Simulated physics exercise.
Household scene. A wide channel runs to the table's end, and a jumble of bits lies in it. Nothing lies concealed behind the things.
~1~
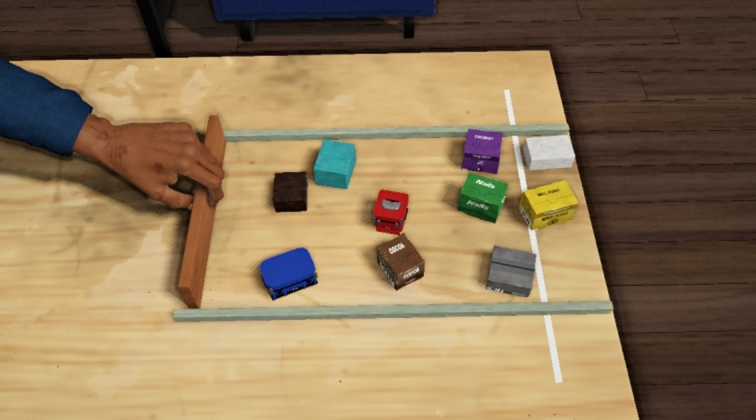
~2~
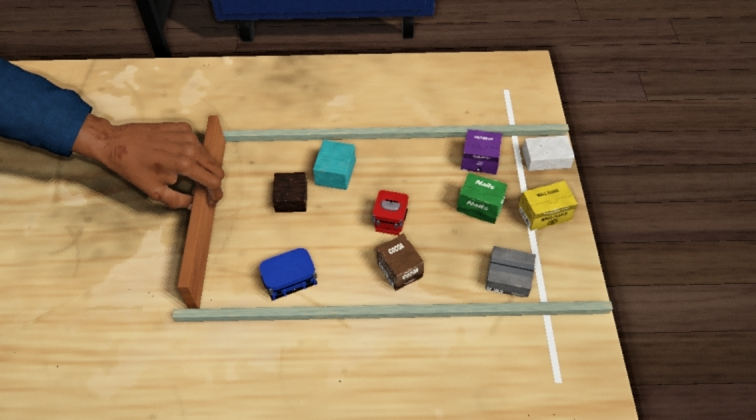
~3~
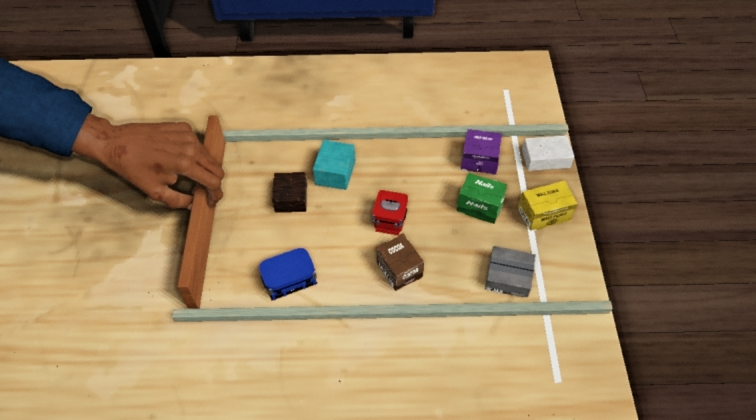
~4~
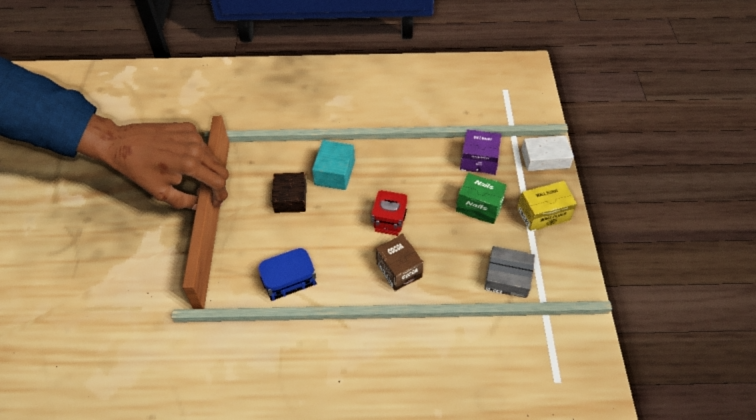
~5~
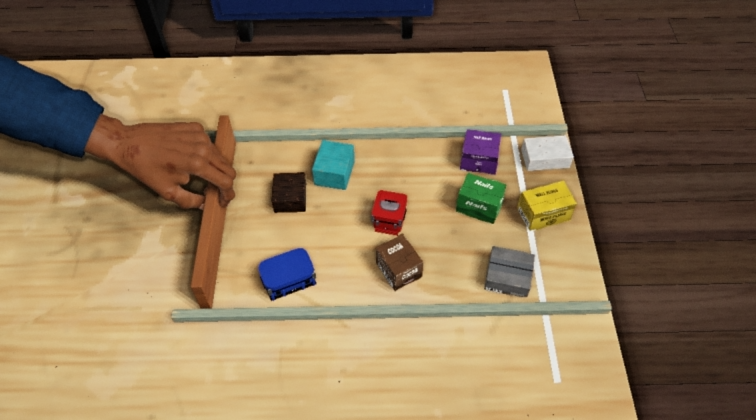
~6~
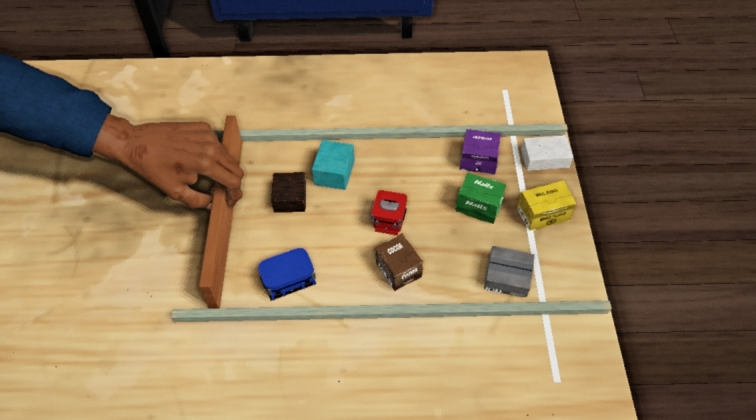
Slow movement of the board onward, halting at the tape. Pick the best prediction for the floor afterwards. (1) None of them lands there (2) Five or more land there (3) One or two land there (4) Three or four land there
The answer is 4.
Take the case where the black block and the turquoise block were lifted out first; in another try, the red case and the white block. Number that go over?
You'd see 2 fallen, and 2 in the other try.
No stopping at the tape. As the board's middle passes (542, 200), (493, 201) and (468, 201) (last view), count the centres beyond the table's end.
Past-the-end tally - position 1: 5, position 2: 2, position 3: 0.
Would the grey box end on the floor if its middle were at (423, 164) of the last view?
From that start, the object then is safe.
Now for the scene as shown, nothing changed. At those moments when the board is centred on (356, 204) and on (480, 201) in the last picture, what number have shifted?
At the first spot 5, then 10.
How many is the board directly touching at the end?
5 in contact.
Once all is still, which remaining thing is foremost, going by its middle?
That'd be the purple box, foremost of the lot.
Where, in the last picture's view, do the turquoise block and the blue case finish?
Turquoise block: About (536, 142); blue case: About (566, 280).
Early on, none off yet; white block at rest near (546, 153); yellow box at rest near (547, 206); grey box at rest near (510, 272).
A while later, none off yet; white block at rest near (546, 153); yellow box at rest near (547, 206); grey box travelled a little near (526, 275).
Finally, the number that fall off is three or four; lost, grey box, yellow box and white block.
